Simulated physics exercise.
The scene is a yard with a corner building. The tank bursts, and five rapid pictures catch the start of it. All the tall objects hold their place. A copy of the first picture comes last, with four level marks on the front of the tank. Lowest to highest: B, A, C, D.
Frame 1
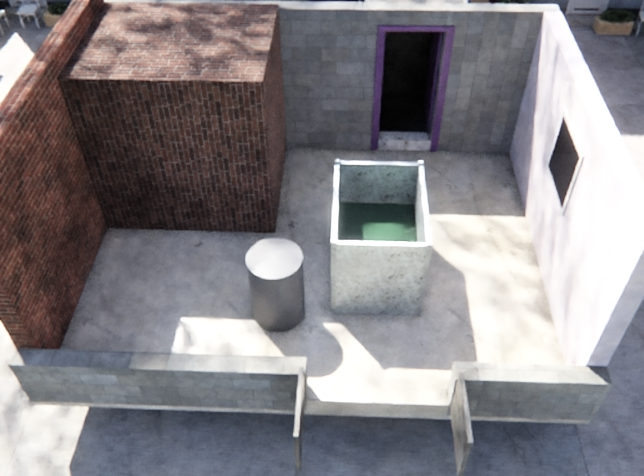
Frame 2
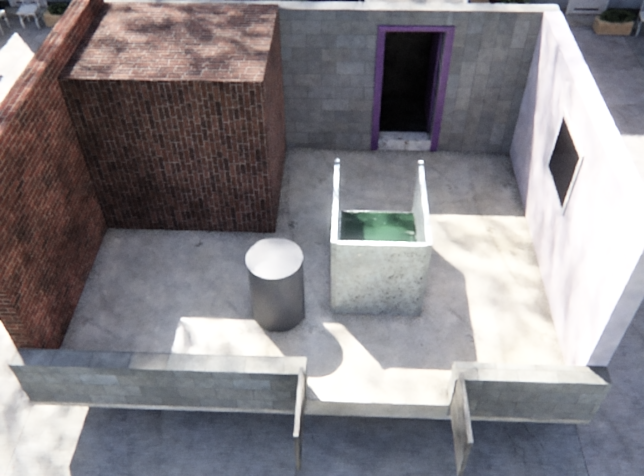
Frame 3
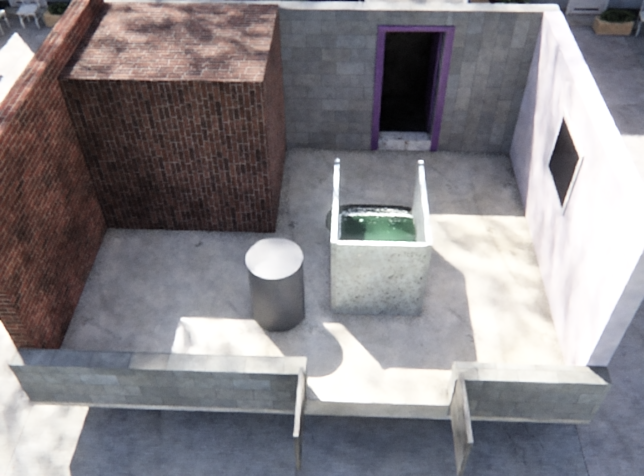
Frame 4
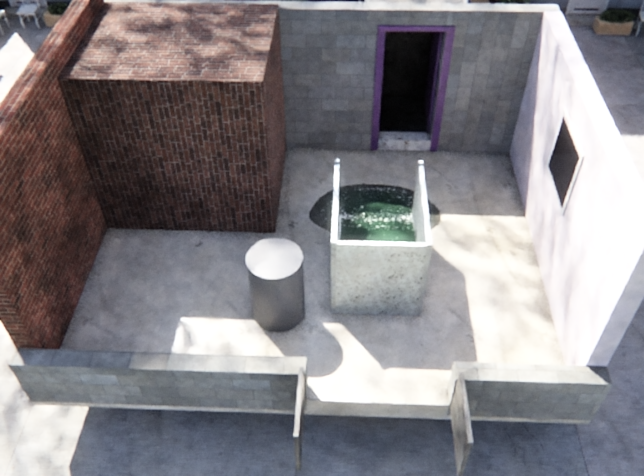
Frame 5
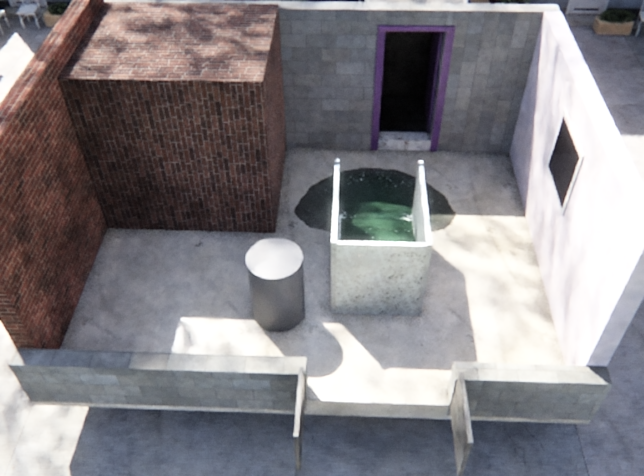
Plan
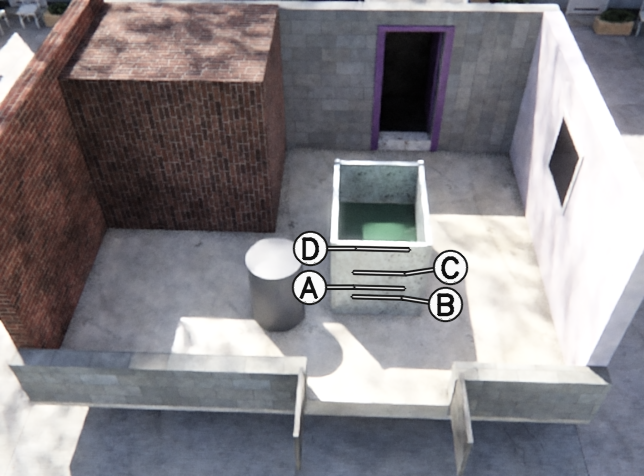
The clip opens on a walled yard with a brick corner block, a pale cylinder and a square tank of green water. The tank's back panel disappears, and water pours out behind it, spreading across the ground in a widening dark pool toward the purple doorway while everything else stays still.
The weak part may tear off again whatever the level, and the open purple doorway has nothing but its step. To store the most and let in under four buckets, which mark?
Use line A.
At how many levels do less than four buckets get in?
Two of the four.
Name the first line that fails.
It is C.
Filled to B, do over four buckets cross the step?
No.
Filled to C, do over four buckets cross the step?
Yes, it does.
On the marked copy, A at (378, 287); B at (377, 297); C at (379, 273); D at (381, 249); from the bottom up B, A, C, D.
If A is chosen, a bucket or two gets in.
If B is chosen, nothing gets over.
If C is chosen, about 10 bucketfuls get in.
If D is chosen, dozens of bucketfuls pour in.
